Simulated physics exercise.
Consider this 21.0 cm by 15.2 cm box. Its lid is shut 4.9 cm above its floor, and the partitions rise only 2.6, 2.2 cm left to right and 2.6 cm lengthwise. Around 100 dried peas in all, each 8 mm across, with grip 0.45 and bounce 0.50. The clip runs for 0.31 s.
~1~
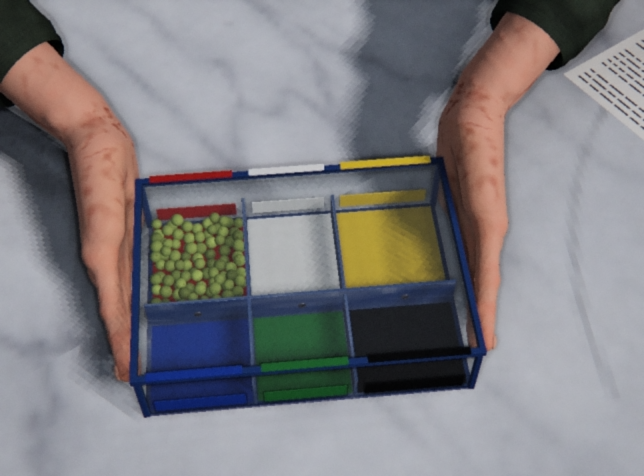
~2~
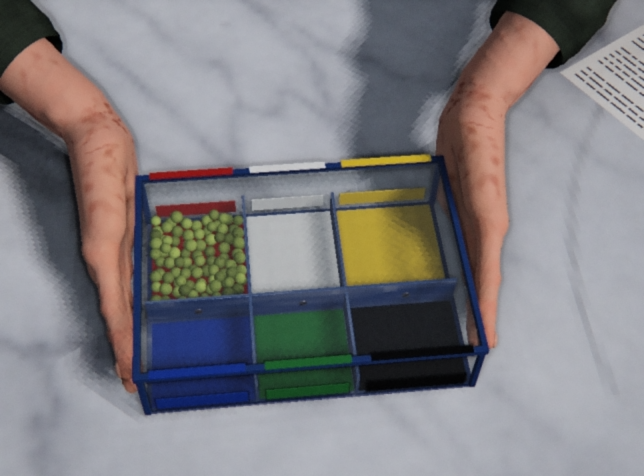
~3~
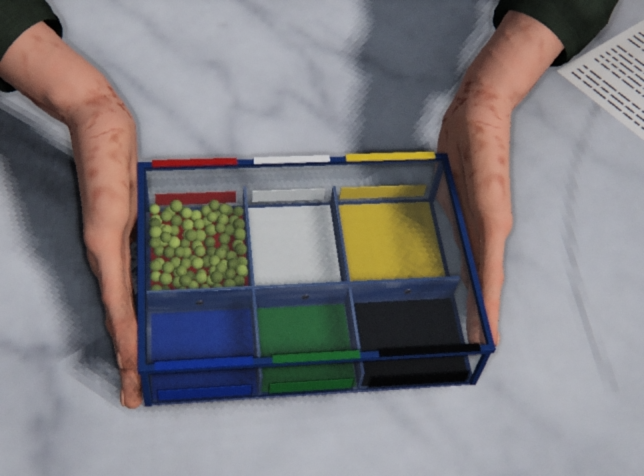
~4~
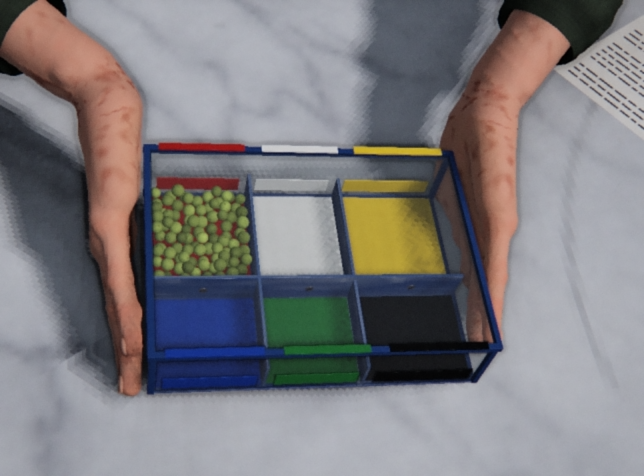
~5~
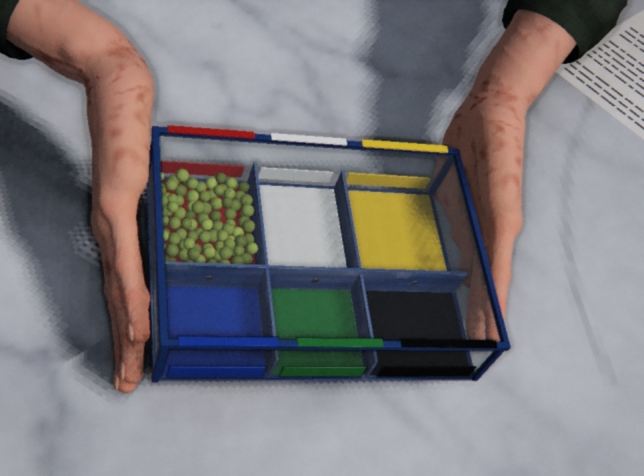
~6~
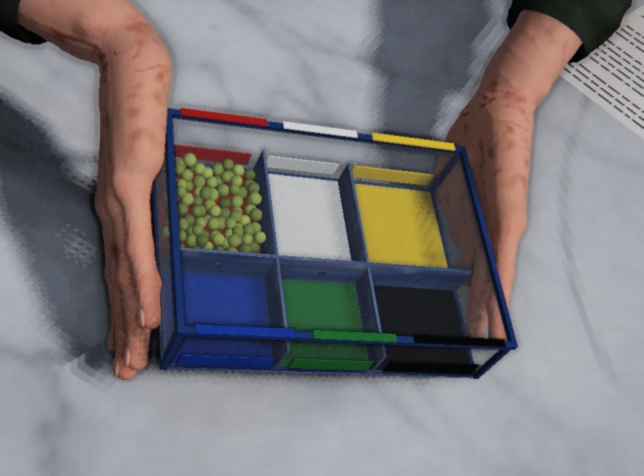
To begin with, two hands hold a clear-lidded, blue-edged box on a marble surface, with green peas filling its red back-left compartment and the other five compartments empty. The hands then gradually tilt the box toward its front-right corner, while the peas stay within the red section.
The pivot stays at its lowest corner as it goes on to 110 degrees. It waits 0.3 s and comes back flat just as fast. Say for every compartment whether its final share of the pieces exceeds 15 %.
Red: Does not exceed, blue: Does not exceed, green: Does not exceed, yellow: Exceeds, white: Does not exceed, black: Exceeds.
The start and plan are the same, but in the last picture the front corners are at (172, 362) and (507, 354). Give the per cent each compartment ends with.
By the end, red has 0%, blue has 0%, green has 0%, yellow has 0%, white has 0% and black has 100%.
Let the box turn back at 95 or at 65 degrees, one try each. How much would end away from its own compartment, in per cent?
About 90 and 5 per cent.
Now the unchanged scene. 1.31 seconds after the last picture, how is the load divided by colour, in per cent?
Red 0; blue 0; green 0; yellow 40; white 5; black 50.
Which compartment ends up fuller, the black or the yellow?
The black compartment ends up with more.
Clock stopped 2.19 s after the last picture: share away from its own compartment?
Close to 100 in a hundred.
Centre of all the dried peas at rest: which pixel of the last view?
Centre at rest: Approx. (436, 316) px.
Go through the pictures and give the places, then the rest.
The first frame shows box tilt 0 degrees, front corners at (137, 378) and (479, 349); red 100 %.
The second frame shows box tilt 1 degrees, front corners at (140, 376) and (482, 348).
The third frame shows box tilt 5 degrees, front corners at (145, 366) and (488, 346), lowest corner right front.
The fourth frame shows box tilt 10 degrees, front corners at (155, 353) and (495, 345), lowest corner right front.
The fifth frame shows box tilt 15 degrees, front corners at (167, 341) and (502, 344), lowest corner right front.
The sixth frame shows box tilt 20 degrees, front corners at (184, 328) and (510, 343), lowest corner right front; red 100 %.
Then, 1.31 s after the last picture, tilt 110 degrees; yellow 40 %, white 5 %, black 50 %.
Then, 2.19 s after the last picture, tilt 55 degrees; yellow 35 %, black 65 %.
Then, 3.07 s after the last picture, tilt 0 degrees; yellow 35 %, black 65 %.
In the end, red 0 %, blue 0 %, green 0 %, yellow 35 %, white 0 %, black 65 %.
